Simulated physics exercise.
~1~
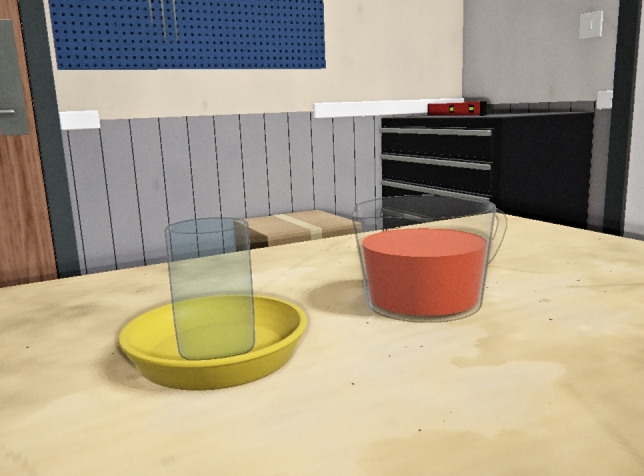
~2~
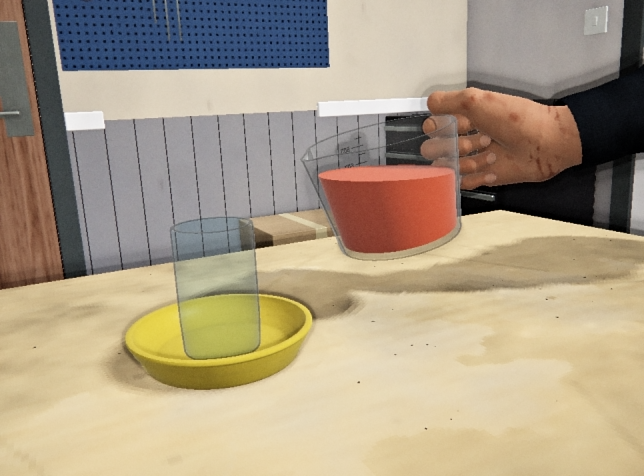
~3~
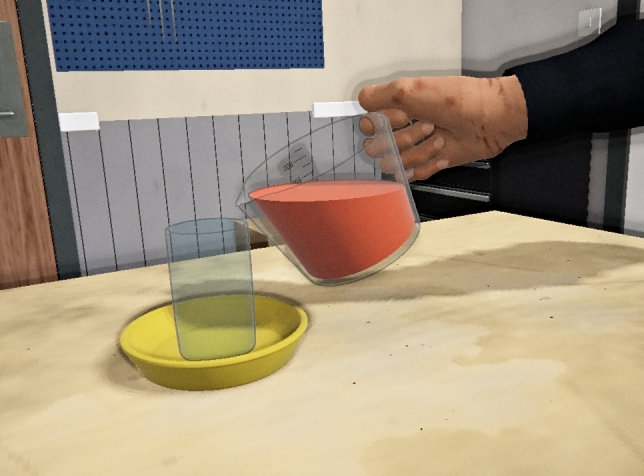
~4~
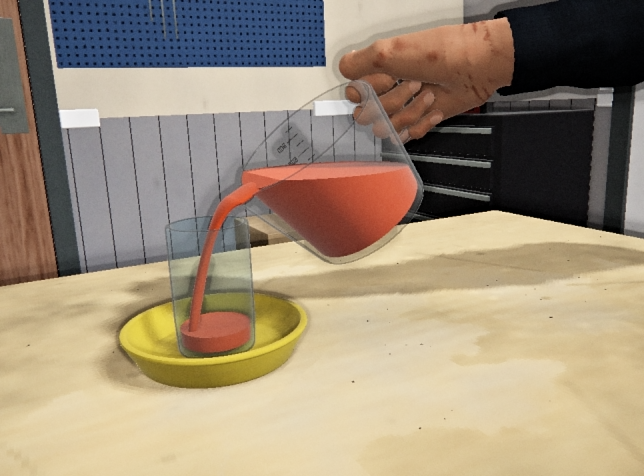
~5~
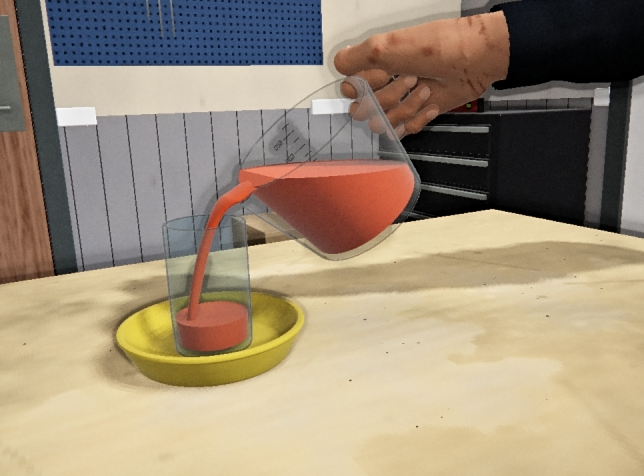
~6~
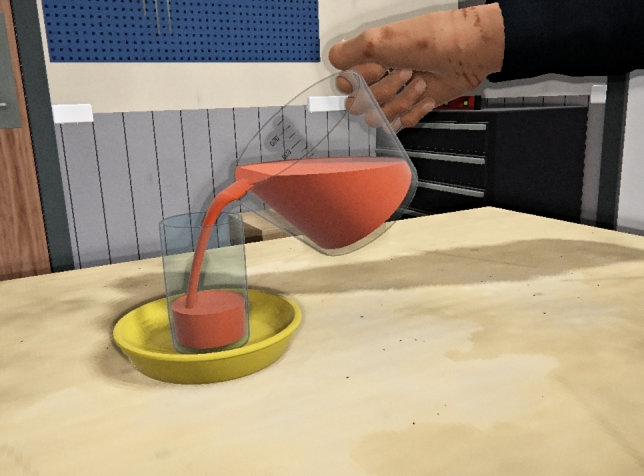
In a workshop, a hand lifting a jug of red liquid, moving it left and pouring into a clear cup on a yellow saucer.
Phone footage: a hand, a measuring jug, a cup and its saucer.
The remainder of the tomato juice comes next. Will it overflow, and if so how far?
It goes beyond the saucer.
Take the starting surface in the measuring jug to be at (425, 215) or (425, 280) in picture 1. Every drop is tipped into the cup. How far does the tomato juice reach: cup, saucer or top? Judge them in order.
As listed: On to the top, cup only.
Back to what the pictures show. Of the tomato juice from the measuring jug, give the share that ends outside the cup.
Near 55 per cent.
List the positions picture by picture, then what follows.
In the first picture, before the pour; measuring jug (423, 251) about two thirds full; cup (212, 284) empty; saucer (245, 363) dry.
In the second picture, the measuring jug is on its way; measuring jug about two thirds full, surface at (387, 173); cup (217, 283) empty.
In the third picture, the tomato juice nears the lip; measuring jug (337, 198) tipped 25° with all of its load; cup (212, 284) empty.
In the fourth picture, pouring; measuring jug (335, 174) tipped 40° with nearly all of its load; cup nearly empty, surface at (216, 325).
In the fifth picture, pouring; measuring jug (331, 170) tipped 40° with nearly all of its load; cup (209, 281) about a quarter full.
In the sixth picture, pouring; measuring jug (328, 167) tipped 40° with nearly all of its load; cup about a quarter full, surface at (208, 303); saucer (240, 357) dry.
A moment on, the cup is full to the brim; the saucer is wet, with room to spare.
Further on, the cup is full to the brim; the saucer is full and running over.
When it is over, the cup is full to the brim; the saucer is full and running over.
